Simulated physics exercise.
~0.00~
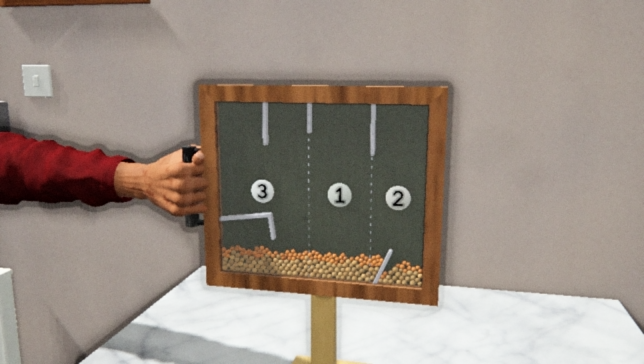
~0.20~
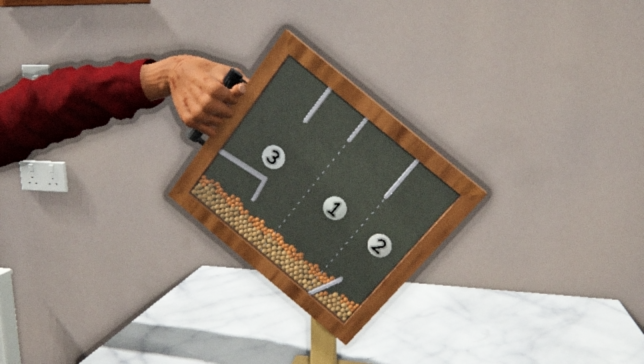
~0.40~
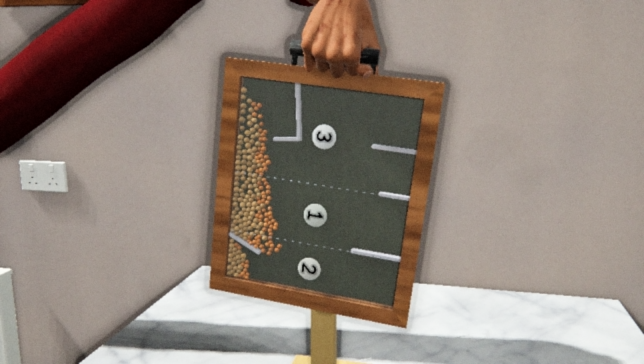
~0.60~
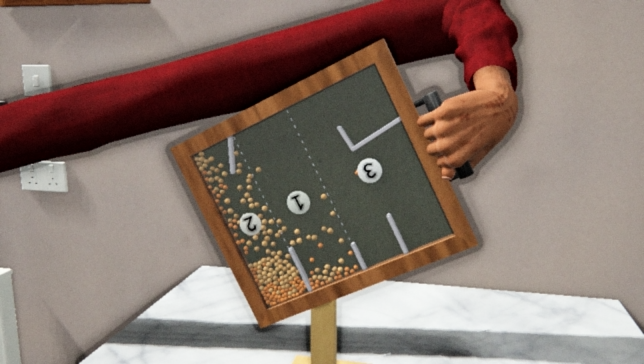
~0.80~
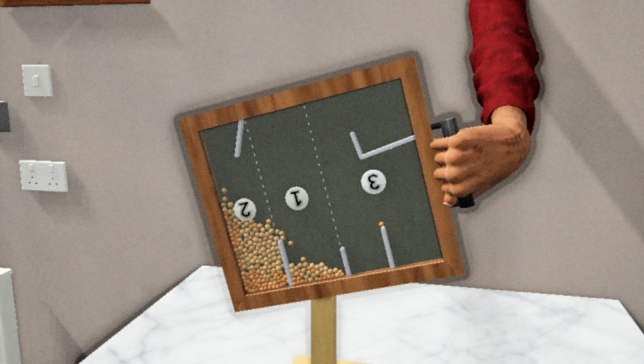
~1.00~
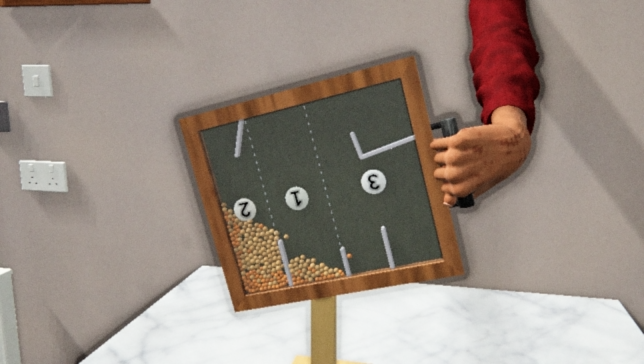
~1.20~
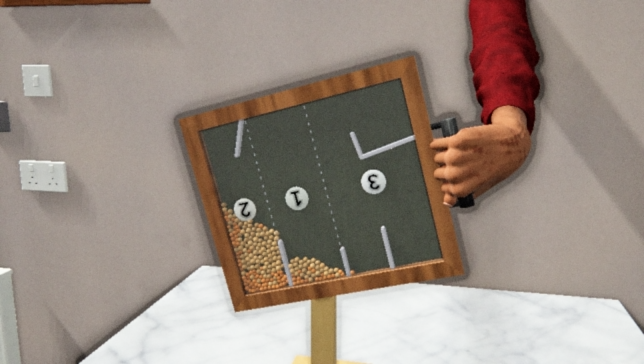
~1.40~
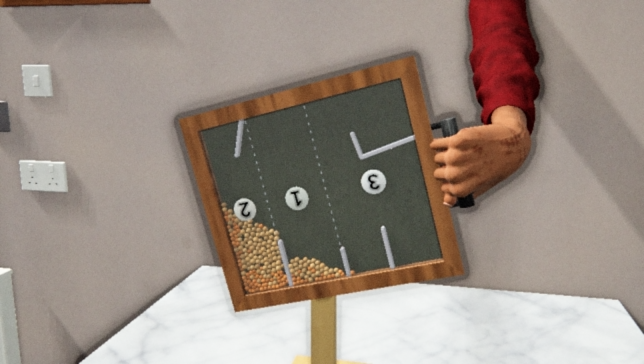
A red-sleeved arm reaches in from the left and grips the black handle of a wooden-framed, dark-backed display case, seen from the front above a white marble table. Pale and orange beads lie along its bottom, below three numbered discs and short grey bars. The hand swings the case clockwise, and the beads pile against its left side as the handle reaches the top. As it turns further, nearly upside down, the beads tumble to the lower left. The case stops tilted, with most beads resting in strip two, a smaller heap in strip one and none in strip three.
